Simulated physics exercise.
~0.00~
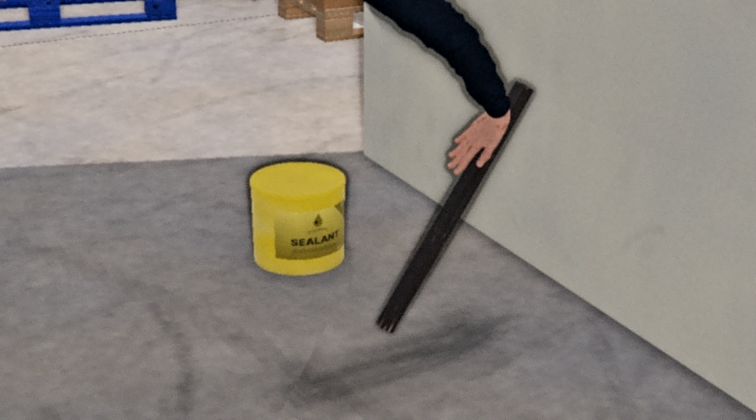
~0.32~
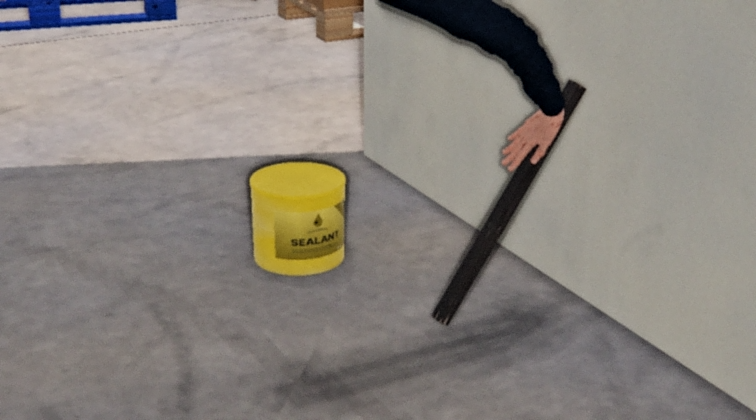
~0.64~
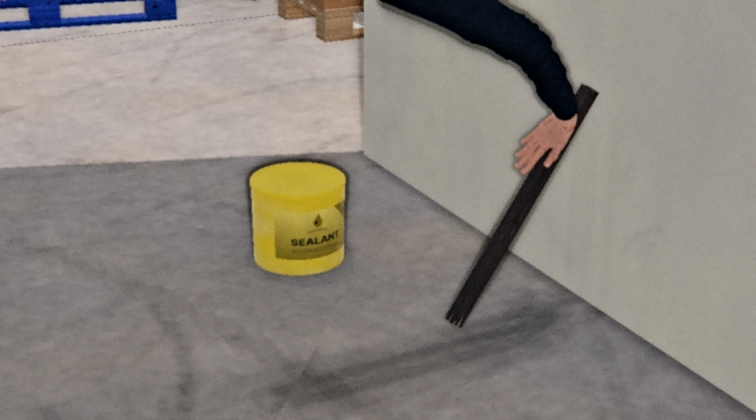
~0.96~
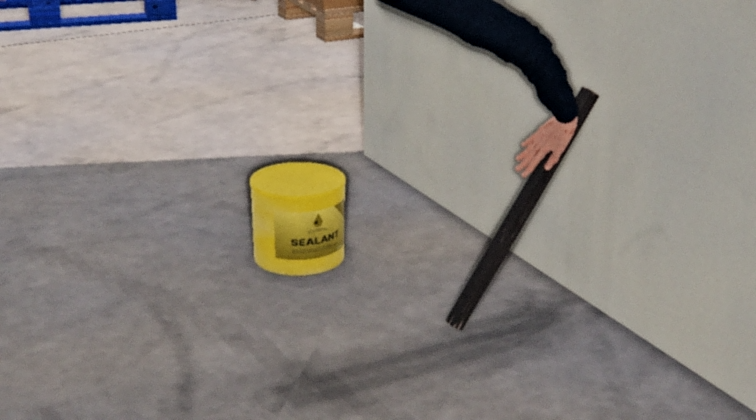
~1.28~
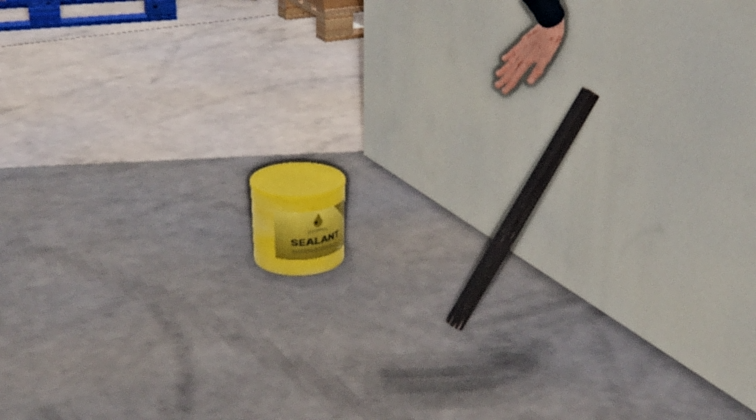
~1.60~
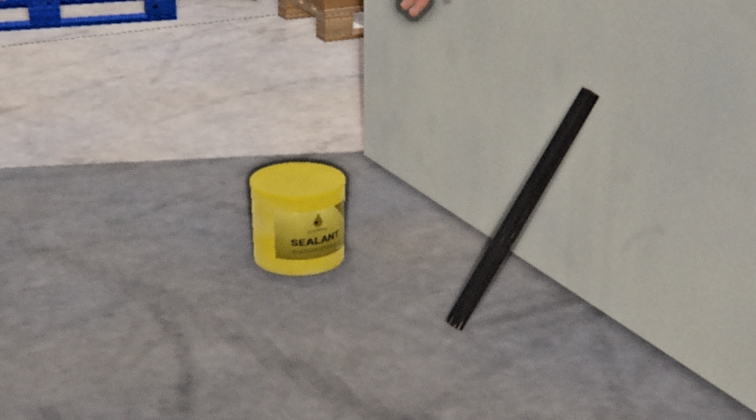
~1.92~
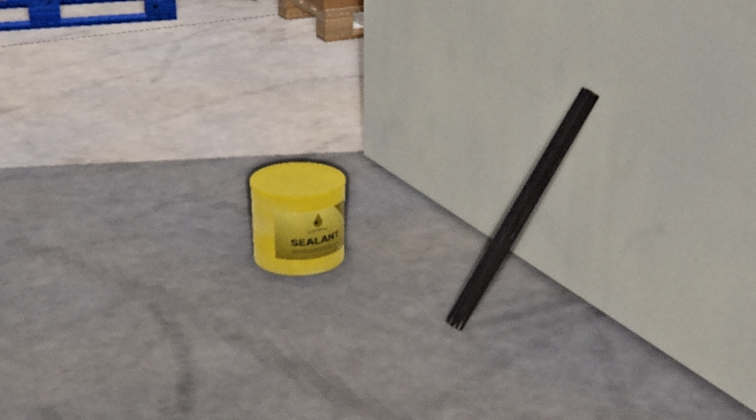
At the start, a hand at the end of a dark-sleeved arm holds a long black pole at a slant near a pale wall, with a yellow pail labelled as sealant standing on the grey floor to the left. The arm moves the pole to the right, then shifts it slightly farther until it leans against the wall. The hand rests there briefly before letting go and drawing back up and to the left, out of view. The pole stays leaning in the same place, and the pail remains where it stood throughout.
